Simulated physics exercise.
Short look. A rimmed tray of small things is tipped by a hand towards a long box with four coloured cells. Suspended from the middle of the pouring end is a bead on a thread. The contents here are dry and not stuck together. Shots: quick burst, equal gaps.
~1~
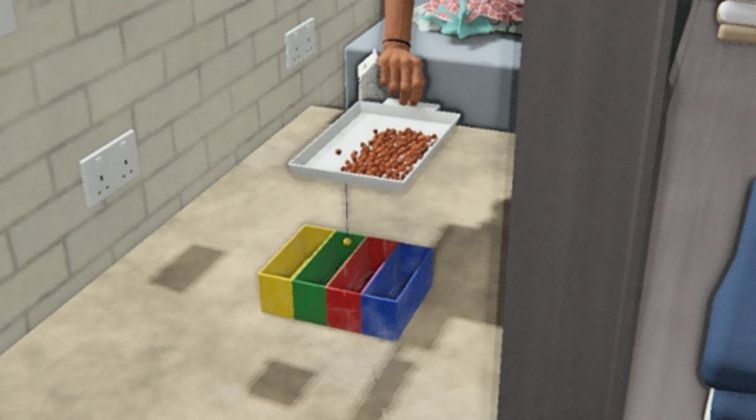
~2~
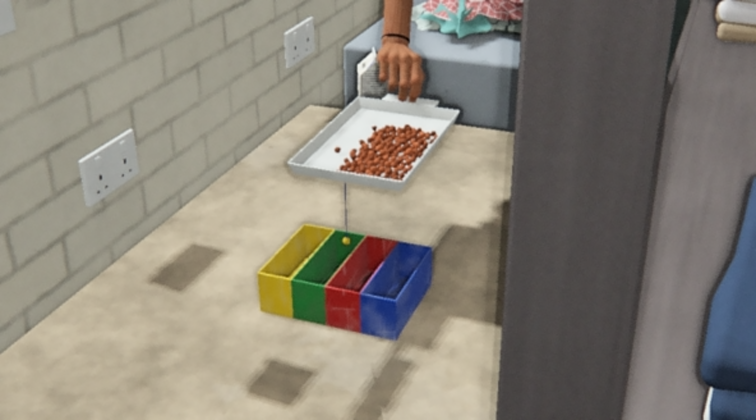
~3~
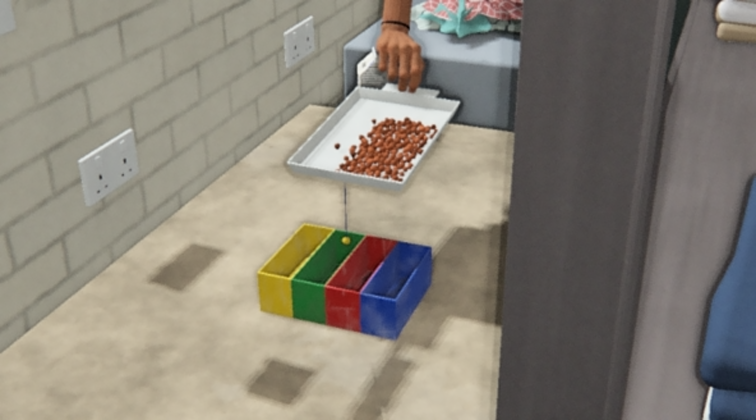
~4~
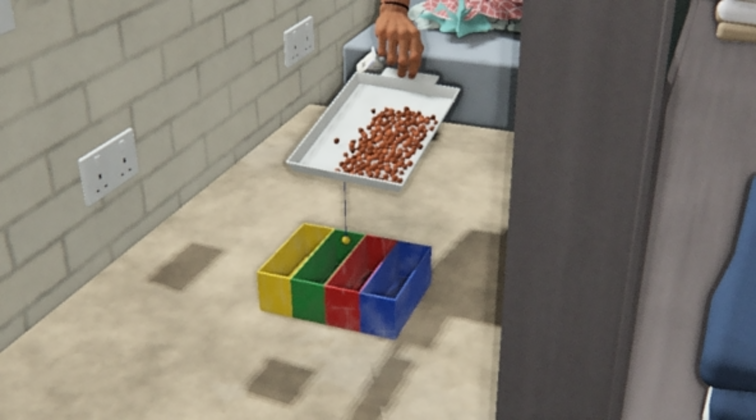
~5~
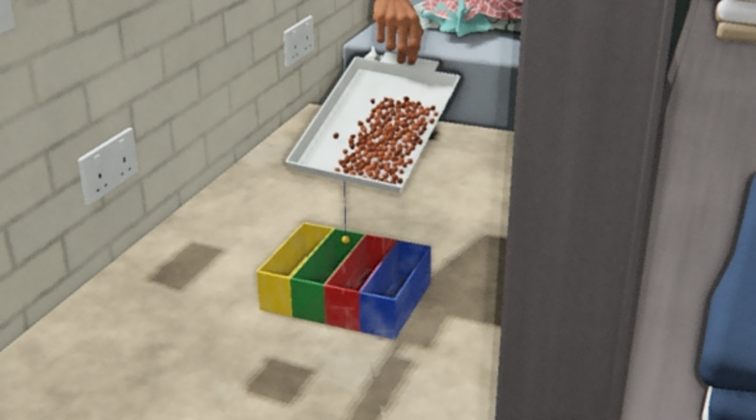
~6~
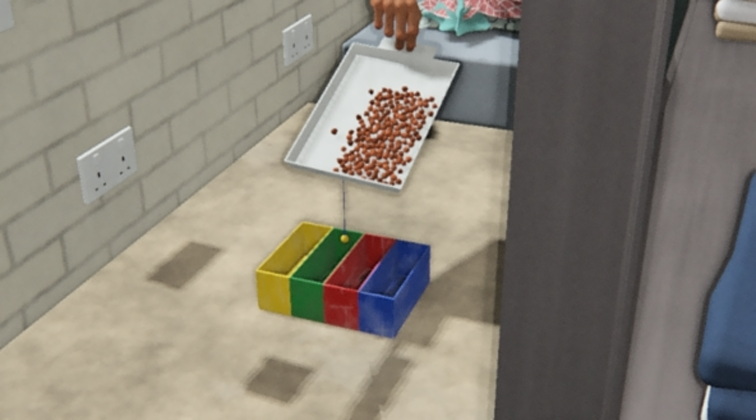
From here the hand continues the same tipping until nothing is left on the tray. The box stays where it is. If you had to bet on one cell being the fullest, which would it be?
I would bet on the blue cell.
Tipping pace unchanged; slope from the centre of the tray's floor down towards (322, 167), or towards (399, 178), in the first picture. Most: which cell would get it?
Try 1 - the yellow one / try 2 - that blue cell.
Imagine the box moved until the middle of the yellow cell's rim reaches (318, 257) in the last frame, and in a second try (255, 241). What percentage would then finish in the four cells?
100 %, 50 %.
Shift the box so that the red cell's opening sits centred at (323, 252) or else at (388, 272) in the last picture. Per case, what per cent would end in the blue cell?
First try: Roughly 30 per cent; second try: Roughly 0 per cent.
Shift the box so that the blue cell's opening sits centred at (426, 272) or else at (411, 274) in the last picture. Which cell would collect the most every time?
With the first placing it's the red one, with the second it's the red one.
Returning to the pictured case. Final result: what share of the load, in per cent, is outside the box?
Close to 0 per cent.
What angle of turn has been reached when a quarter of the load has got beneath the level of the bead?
It sits at roughly 105°.
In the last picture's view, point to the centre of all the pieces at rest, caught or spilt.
Around (361, 309), give or take.
Just after the last frame, tray tipped steeply; almost all on the tray; just a few falling or outside the box.
A moment on, tray tipped past a quarter turn; roughly a third on the tray; about a tenth in the blue cell; about a tenth in the red cell; about a tenth in the green cell; just a few in the yellow cell; roughly a third falling or outside the box.
Further on, tray tipped past a quarter turn; roughly half in the blue cell; roughly a quarter in the red cell; roughly a quarter in the green cell; about a tenth in the yellow cell; just a few falling or outside the box.
When it is over, tray tipped past a quarter turn; roughly half in the blue cell; roughly a quarter in the red cell; roughly a quarter in the green cell; about a tenth in the yellow cell; just a few outside the box.
